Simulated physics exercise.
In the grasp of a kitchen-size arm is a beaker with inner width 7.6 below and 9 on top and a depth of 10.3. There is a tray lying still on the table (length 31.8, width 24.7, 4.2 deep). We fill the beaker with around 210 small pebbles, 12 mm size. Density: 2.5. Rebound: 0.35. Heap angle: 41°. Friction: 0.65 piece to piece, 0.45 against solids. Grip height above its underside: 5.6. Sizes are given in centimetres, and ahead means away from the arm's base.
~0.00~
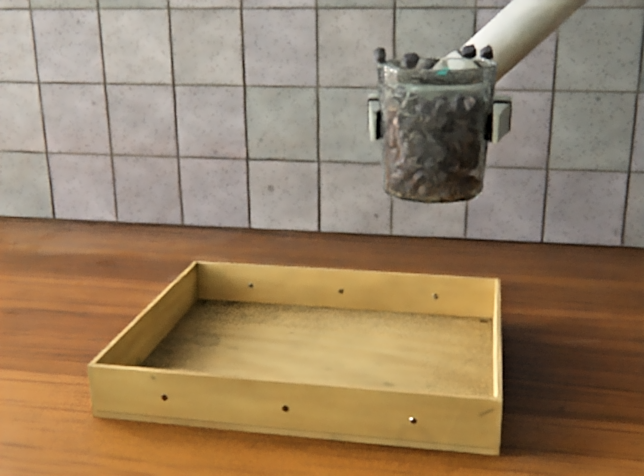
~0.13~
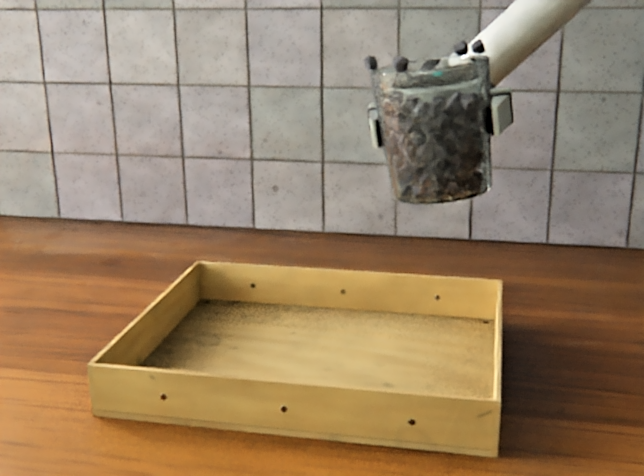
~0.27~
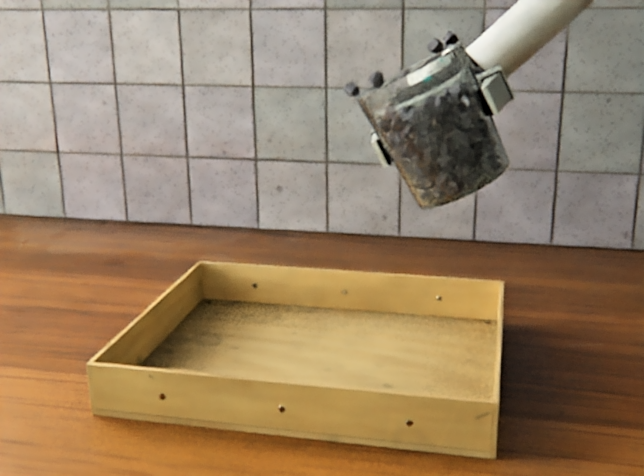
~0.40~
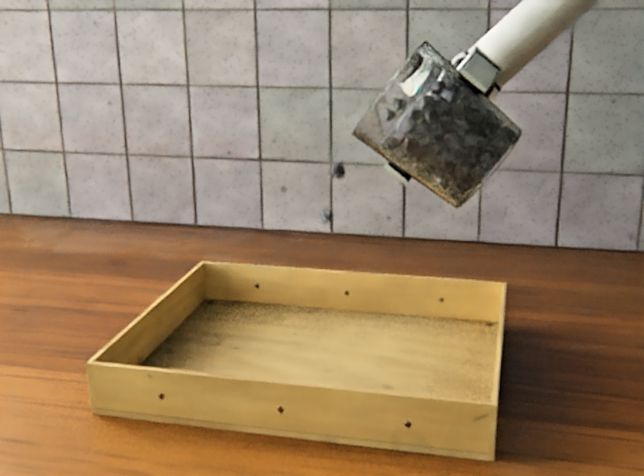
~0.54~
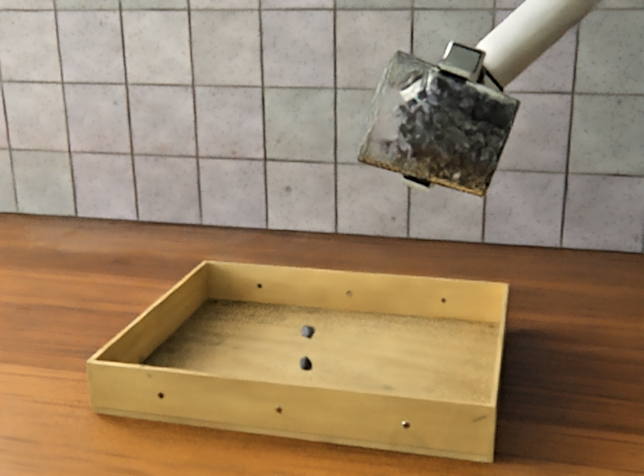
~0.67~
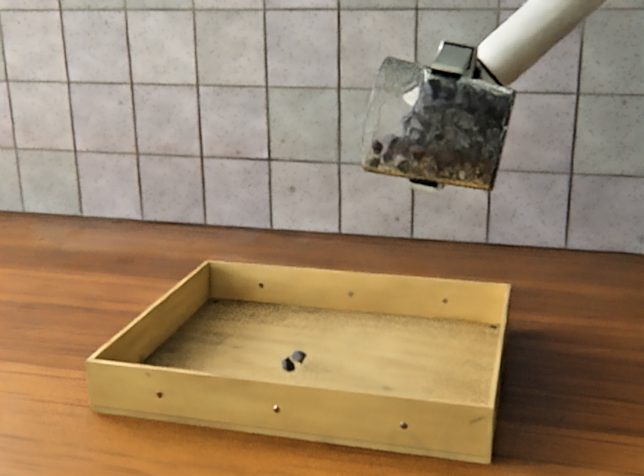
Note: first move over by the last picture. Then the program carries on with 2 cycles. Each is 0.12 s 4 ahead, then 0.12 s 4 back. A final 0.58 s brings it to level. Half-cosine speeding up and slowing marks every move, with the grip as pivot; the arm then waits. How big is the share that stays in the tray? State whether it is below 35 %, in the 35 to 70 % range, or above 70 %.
It is in the 35 to 70 % range.
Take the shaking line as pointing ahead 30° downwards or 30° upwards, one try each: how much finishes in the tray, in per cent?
It comes to around 25 per cent on the first try and around 65 per cent on the second.
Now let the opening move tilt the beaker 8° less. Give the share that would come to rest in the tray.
About 30 percent.
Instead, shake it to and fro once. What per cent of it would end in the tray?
In that case some 30 per cent.
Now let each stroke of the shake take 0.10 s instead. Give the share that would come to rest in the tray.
In that case it would be near 60 percent.
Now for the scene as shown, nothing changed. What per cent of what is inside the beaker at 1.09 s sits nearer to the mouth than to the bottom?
Share in the mouth half: About 70 %.
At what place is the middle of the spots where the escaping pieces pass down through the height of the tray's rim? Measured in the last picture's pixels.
Roughly at (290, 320).
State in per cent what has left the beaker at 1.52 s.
Around 50 % is out.
By 1.09 s, tilted 80° forward, highest piece 23 above the table; 144 in the beaker, 57 in the tray, 11 in flight or on a rim.
By 1.52 s, tilted 24° forward, highest piece 25 above the table; 107 in the beaker, 105 in the tray.
By 1.93 s, level, highest piece 25 above the table; 107 in the beaker, 105 in the tray.
By 2.98 s, level, highest piece 25 above the table; 107 in the beaker, 105 in the tray.
Final count, 107 in the beaker, 105 in the tray. That is 50 % in the tray.
